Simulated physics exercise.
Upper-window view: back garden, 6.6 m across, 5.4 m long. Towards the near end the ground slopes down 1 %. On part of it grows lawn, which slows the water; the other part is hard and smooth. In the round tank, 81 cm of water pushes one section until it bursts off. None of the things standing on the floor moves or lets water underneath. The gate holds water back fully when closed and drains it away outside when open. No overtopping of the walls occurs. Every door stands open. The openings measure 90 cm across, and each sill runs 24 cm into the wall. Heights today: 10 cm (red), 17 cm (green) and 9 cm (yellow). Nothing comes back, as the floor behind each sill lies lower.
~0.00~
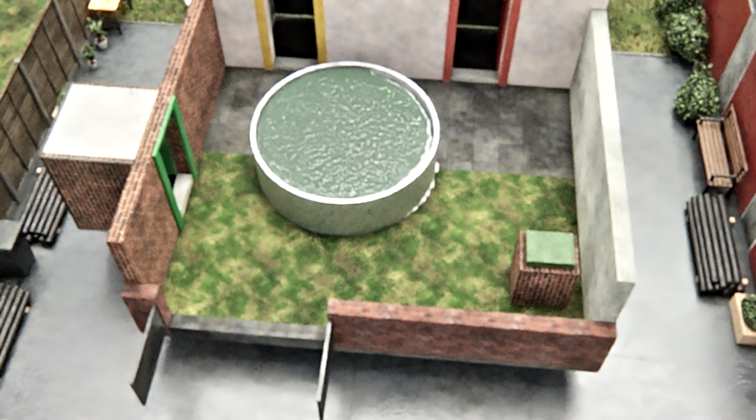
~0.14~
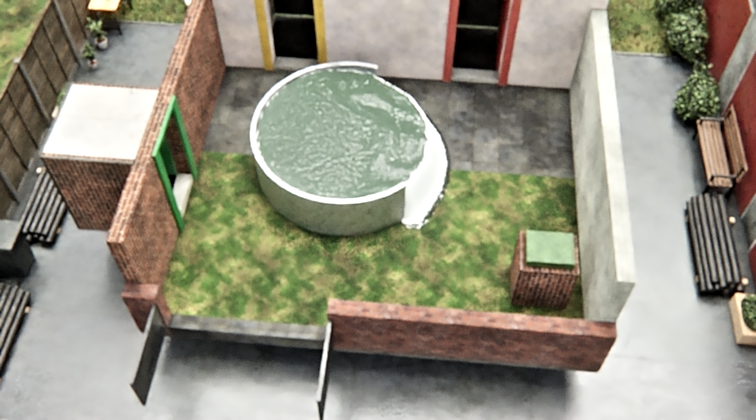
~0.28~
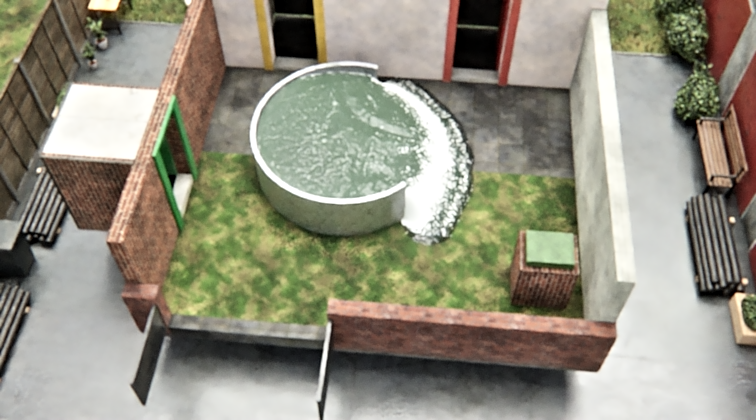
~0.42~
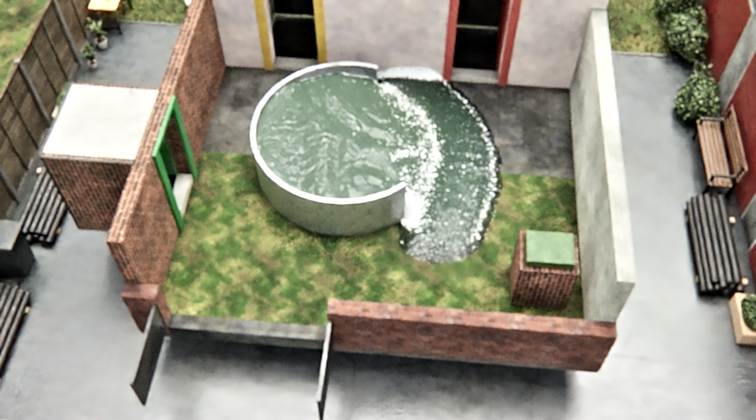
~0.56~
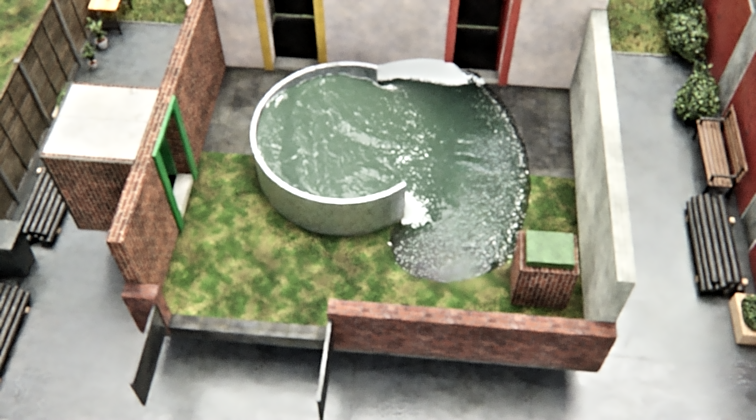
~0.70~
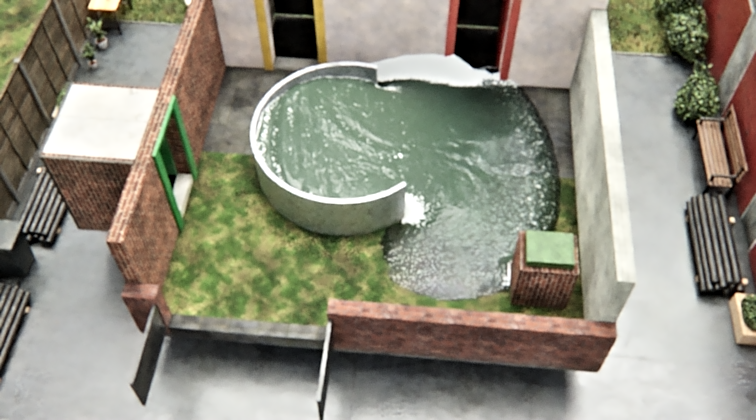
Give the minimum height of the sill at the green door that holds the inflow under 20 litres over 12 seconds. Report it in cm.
13 cm.
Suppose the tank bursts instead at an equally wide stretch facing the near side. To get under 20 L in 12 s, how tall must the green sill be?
Some 8.5 centimetres.
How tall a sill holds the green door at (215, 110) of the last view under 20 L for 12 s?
Roughly 9.5 cm.
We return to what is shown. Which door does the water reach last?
It's the green door, I'd say.
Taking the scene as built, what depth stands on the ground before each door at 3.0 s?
Red 37, green 0, yellow 5 cm.
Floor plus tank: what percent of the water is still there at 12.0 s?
Roughly 72 in a hundred.
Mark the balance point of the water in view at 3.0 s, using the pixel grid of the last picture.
Centre of the water: Approx. (458, 173) px.
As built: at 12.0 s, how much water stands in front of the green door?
About 11.0 centimetres deep.
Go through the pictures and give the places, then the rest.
The round tank at (345, 131) is whole and still, 81 cm deep; the green door at (175, 164) is dry, in the first frame.
The front is at (420, 223), 0.3 m from the gap at (431, 139); 0.7 m2 of floor is wet, 81 cm left at the back, in the second frame.
Water pours out at (431, 142) and has run 0.8 m, to (449, 231); about 13 cm deep outside, 81 cm at the back, in the third frame.
Water pours out at (430, 144) and has run 1.3 m, to (478, 242); about 13 cm deep outside, 81 cm at the back, in the fourth frame.
Water pours out at (430, 144) and has run 1.8 m, to (507, 254); about 10 cm deep outside, 80 cm at the back, in the fifth frame.
The gap is at (430, 145), the front 2.3 m out at a hidden place; the back of the round tank holds 73 cm; the green door at (175, 164), 4.3 m from the gap, is still 3.5 m from the nearest water, in the sixth frame.
After 1.4 s water covers 55 % of the floor, deepest (65 cm) near (565, 101); it has not reached the green door.
After 3.0 s water covers 65 % of the floor, deepest (48 cm) near (563, 265); it has not reached the green door.
After 12.0 s water covers 100 % of the floor, deepest (18 cm) near (531, 343); 11 cm at the green door, 3 litres in over its 17 cm sill.
At the green door as built, the water arrived by 4.8 s and peaked near 20 cm at 6.8 s.
With a sill of 11.5 cm, 33 litres would have come in within the 12 s; with 16 cm, 5 litres. So under 20 litres takes about 13 cm.
